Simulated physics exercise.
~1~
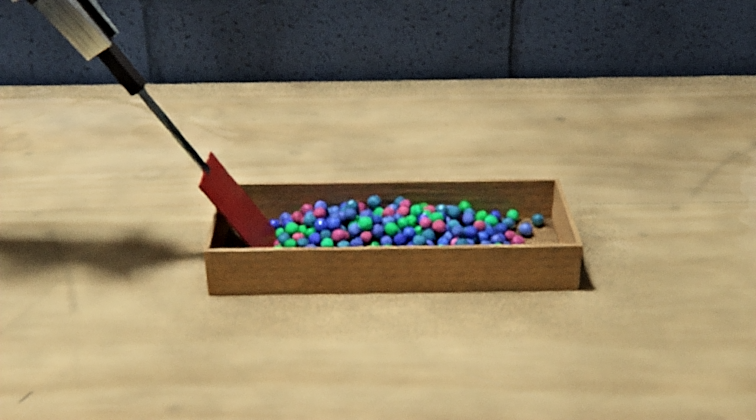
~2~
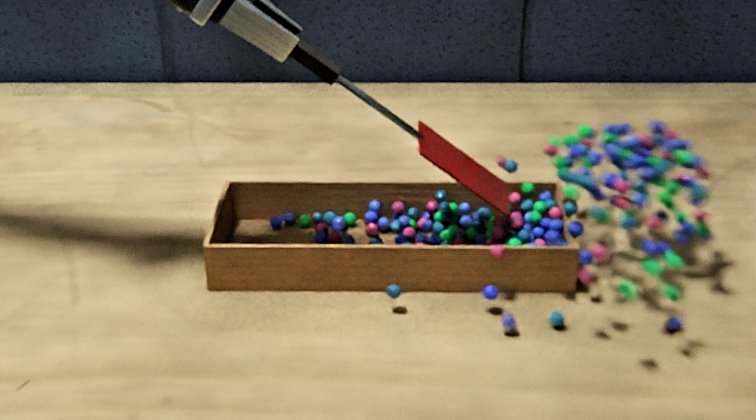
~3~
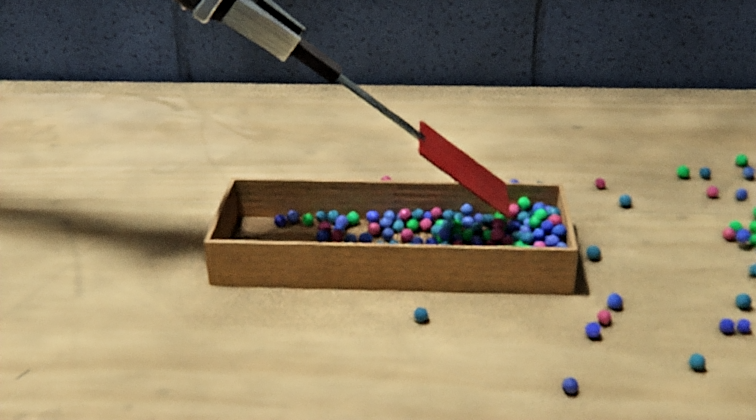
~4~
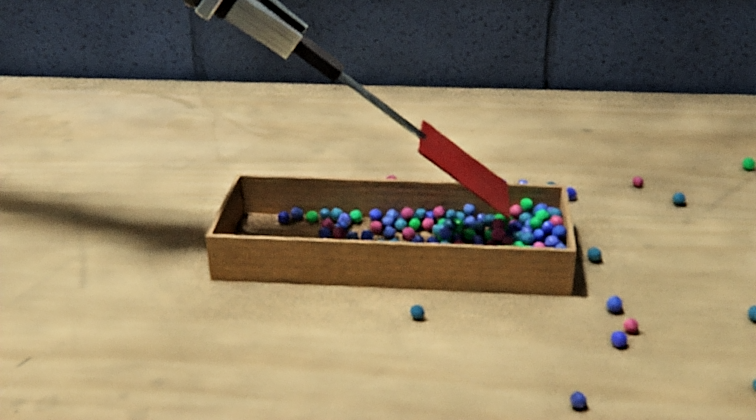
A red paddle on a robot arm swept right through a wooden tray of colourful round sweets, flinging many over the right end, and they scattered and rolled across the table while the paddle stopped, tilted, above those left in the tray.
